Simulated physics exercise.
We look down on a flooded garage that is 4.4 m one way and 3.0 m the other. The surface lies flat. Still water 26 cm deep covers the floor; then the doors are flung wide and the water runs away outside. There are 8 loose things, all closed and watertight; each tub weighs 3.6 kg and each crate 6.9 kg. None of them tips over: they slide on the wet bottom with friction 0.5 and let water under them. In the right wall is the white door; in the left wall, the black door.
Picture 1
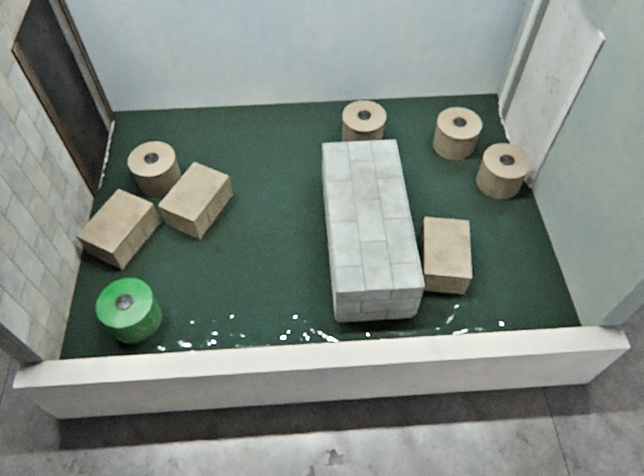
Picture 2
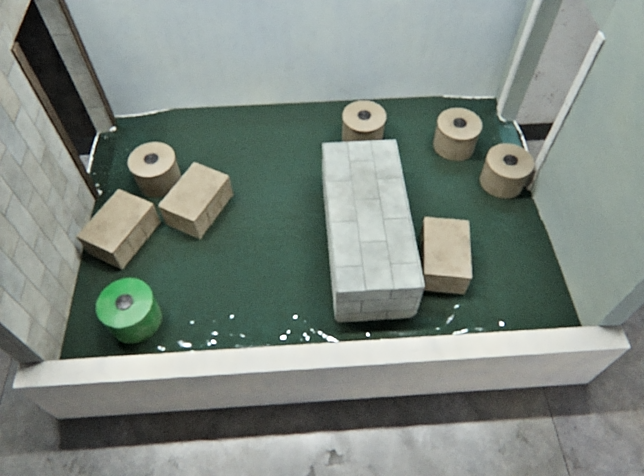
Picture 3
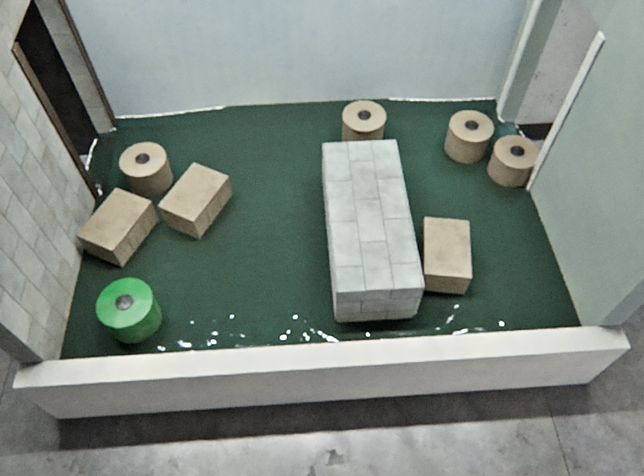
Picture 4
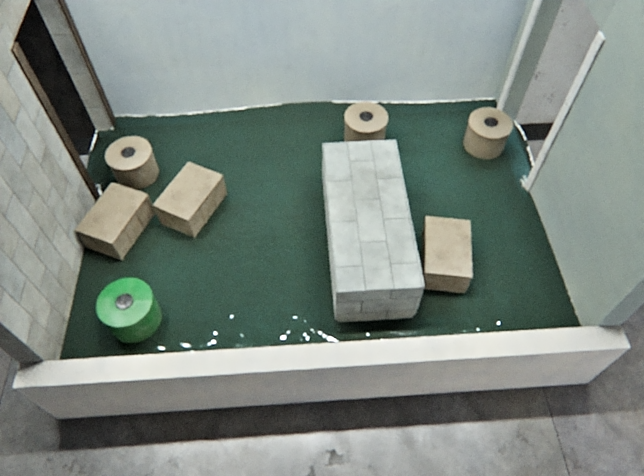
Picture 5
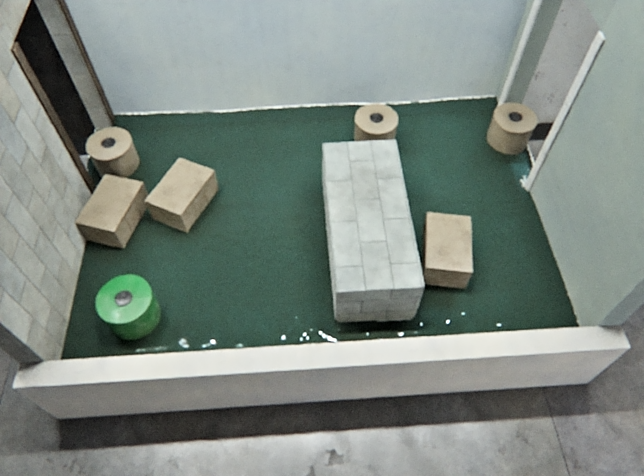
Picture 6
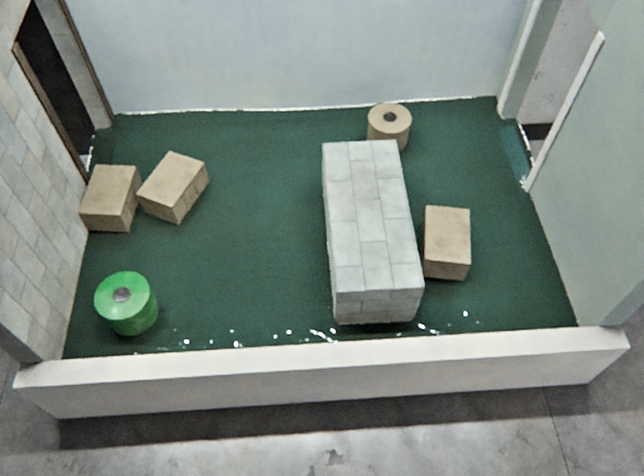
Doors on both sides of the flooded room opened, and the tan round tubs drifted outward, several disappearing through the openings, while the boxes on the left shifted and the green tub barely moved.
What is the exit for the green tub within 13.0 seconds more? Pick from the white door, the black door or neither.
Green tub: Black doorway.
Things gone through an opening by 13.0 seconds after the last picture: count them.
Result: 8.
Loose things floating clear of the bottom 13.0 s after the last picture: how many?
At that time the total is 0.
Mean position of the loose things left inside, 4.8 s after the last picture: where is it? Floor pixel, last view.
The centre is close to (233, 213).
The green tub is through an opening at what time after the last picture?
At roughly 10.5 seconds.
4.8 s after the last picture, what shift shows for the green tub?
I'd put it at around 60 cm.
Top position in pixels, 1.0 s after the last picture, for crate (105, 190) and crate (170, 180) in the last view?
Estimated pixels: (102, 162) and (167, 151).
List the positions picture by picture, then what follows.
The first picture shows the green tub at (125, 302) floats; 26 cm deep round most things; 0 of 8 have shifted.
The second picture shows the green tub at (125, 302), afloat; 26 cm deep round most things; 1 of 8 have shifted.
The third picture shows the green tub at (125, 302), afloat; 25 cm deep round most things; 3 of 8 have shifted.
The fourth picture shows the green tub at (124, 302) floats; 23 cm deep round most things; 5 of 8 have shifted.
The fifth picture shows the green tub at (124, 299), afloat, 5 cm from its start; 22 cm deep round most things; 7 of 8 have shifted.
The sixth picture shows the green tub at (122, 295) floats, 10 cm from its start; 20 cm deep round most things; 8 of 8 have shifted.
Then, 1.0 s after the last picture the green tub is near (116, 285), 0.2 m from its start, afloat; 3 of 8 are out; 5 afloat.
Then, 4.8 s after the last picture the green tub is near (115, 256), 0.6 m from its start, afloat; 5 of 8 are out; 3 afloat.
Then, 9.0 s after the last picture the green tub is near (111, 186), 1.4 m from its start, afloat; 7 of 8 are out; 1 afloat.
Then, 13.0 s after the last picture the green tub has gone out by the black door; 8 of 8 are out; 0 afloat.
